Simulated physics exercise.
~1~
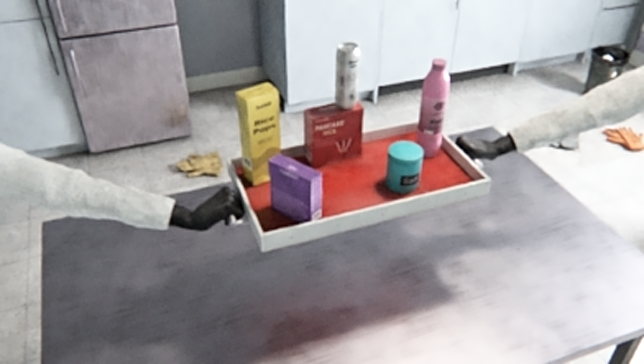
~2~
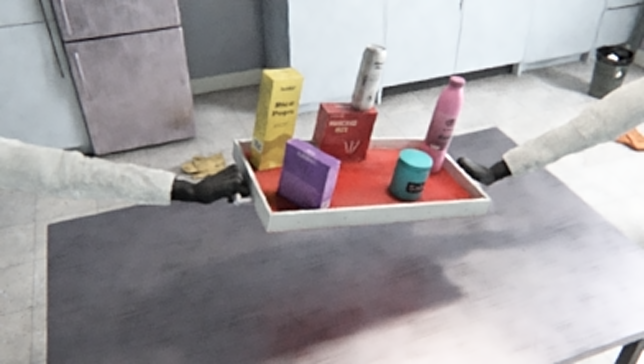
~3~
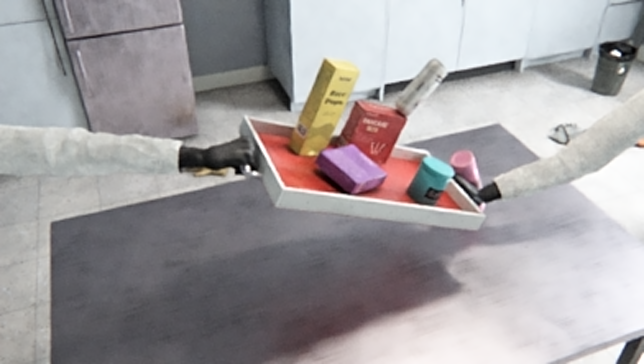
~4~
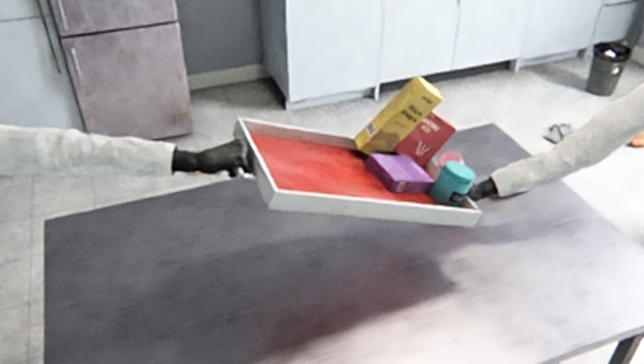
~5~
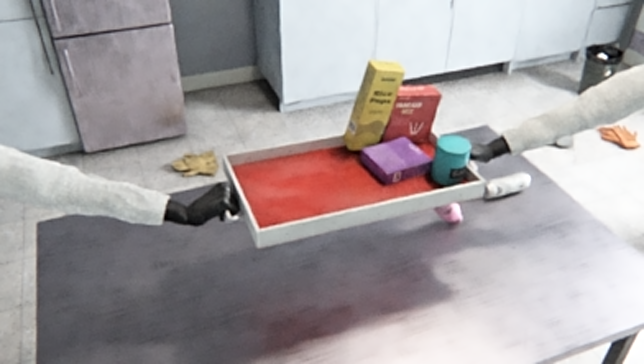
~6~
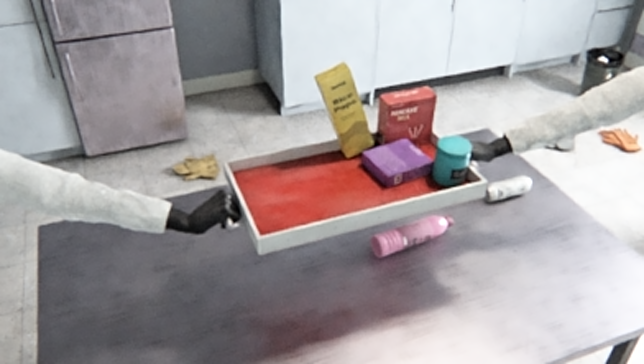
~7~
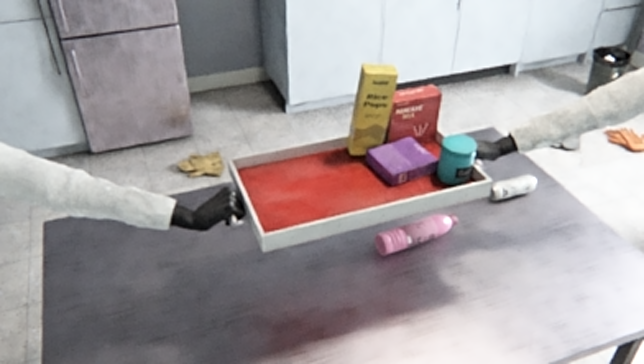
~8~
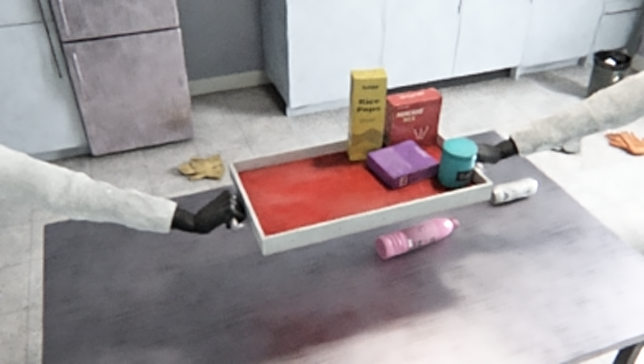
A red-lined tray with a white rim, held by two gloved hands above a table, carries a yellow carton, a red packet, a purple packet, a turquoise jar, a white can and a pink bottle. It tips down to the right, and everything begins to lean and slide that way. The purple packet falls on its side, while the can and the bottle go over the right end. The hands level the tray again as the bottle drops and settles on its side on the table near the can. The carton rocks upright, leaving four items bunched at the tray's right end.
